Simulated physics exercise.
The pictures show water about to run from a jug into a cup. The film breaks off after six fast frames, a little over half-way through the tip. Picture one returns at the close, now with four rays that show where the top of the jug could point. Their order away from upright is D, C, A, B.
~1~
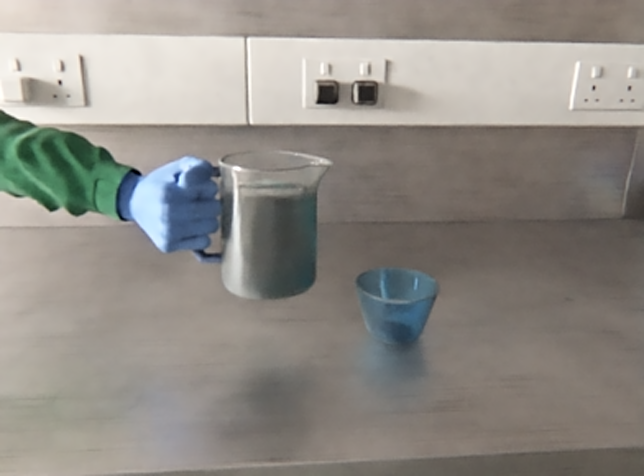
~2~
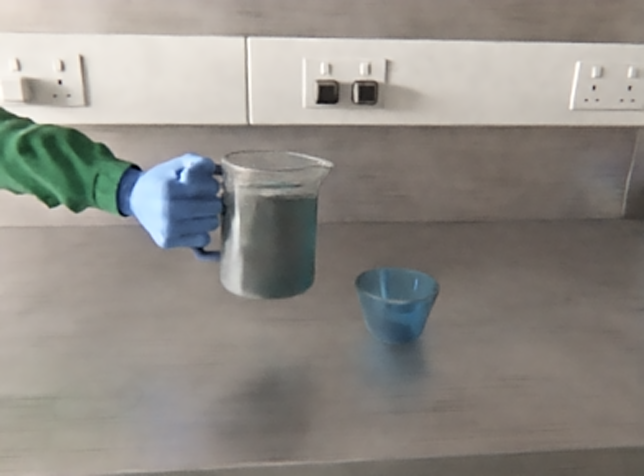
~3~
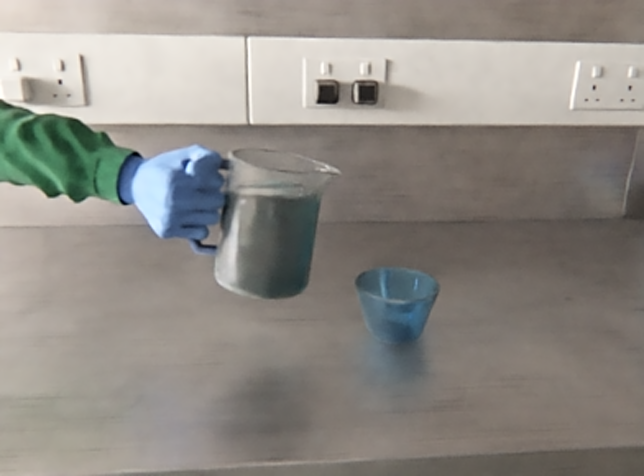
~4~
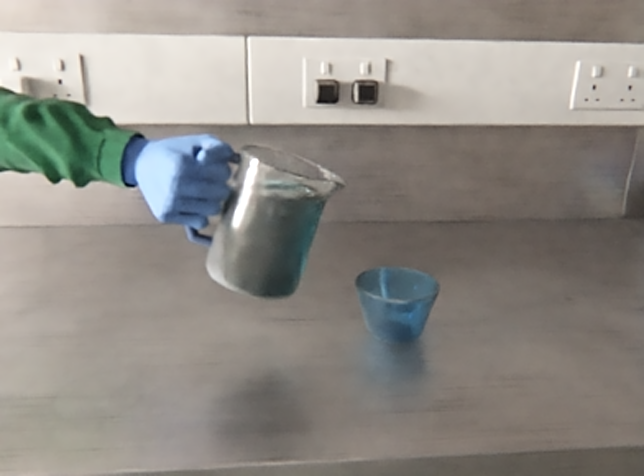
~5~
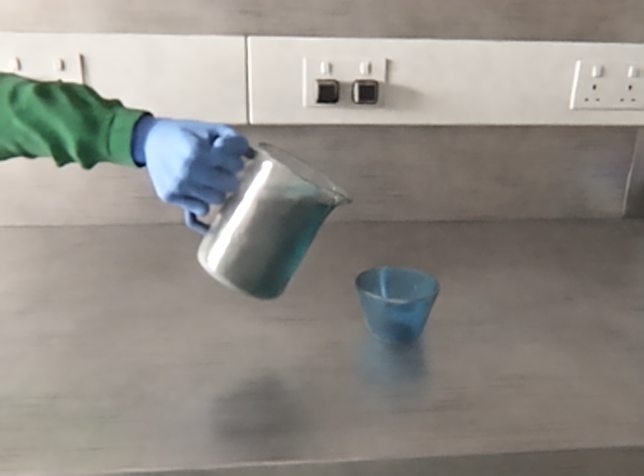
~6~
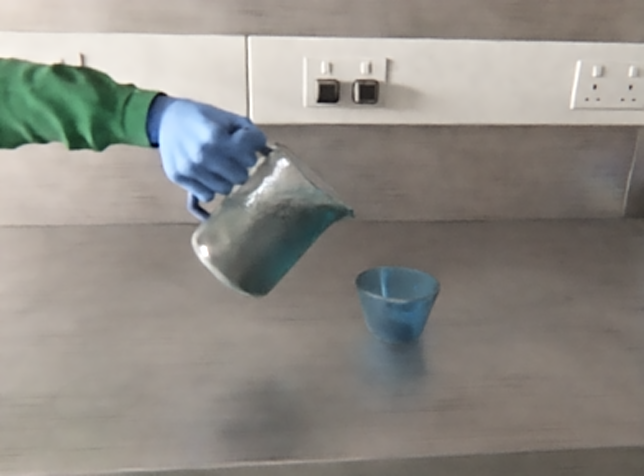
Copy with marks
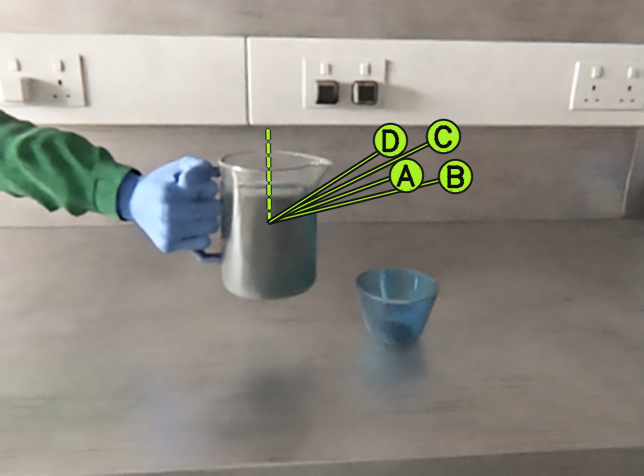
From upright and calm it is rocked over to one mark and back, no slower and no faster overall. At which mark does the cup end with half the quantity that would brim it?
I would pick tilt D.
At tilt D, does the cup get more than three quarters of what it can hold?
No.
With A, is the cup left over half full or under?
Over.
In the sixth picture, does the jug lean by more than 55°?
No, it does not.
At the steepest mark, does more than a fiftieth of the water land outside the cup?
Yes, it does.
In lime, A at (389, 178); B at (438, 180); C at (428, 143); D at (377, 152).
If A is chosen, the cup ends with about 77 % of what it can hold; 12 % of the water is spilt.
If B is chosen, the cup ends with about 88 % of what it can hold; 19 % of the water is spilt.
If C is chosen, the cup ends with about 64 % of what it can hold; 6 % of the water is spilt.
If D is chosen, the cup ends with about 51 % of what it can hold; 3 % of the water is spilt.
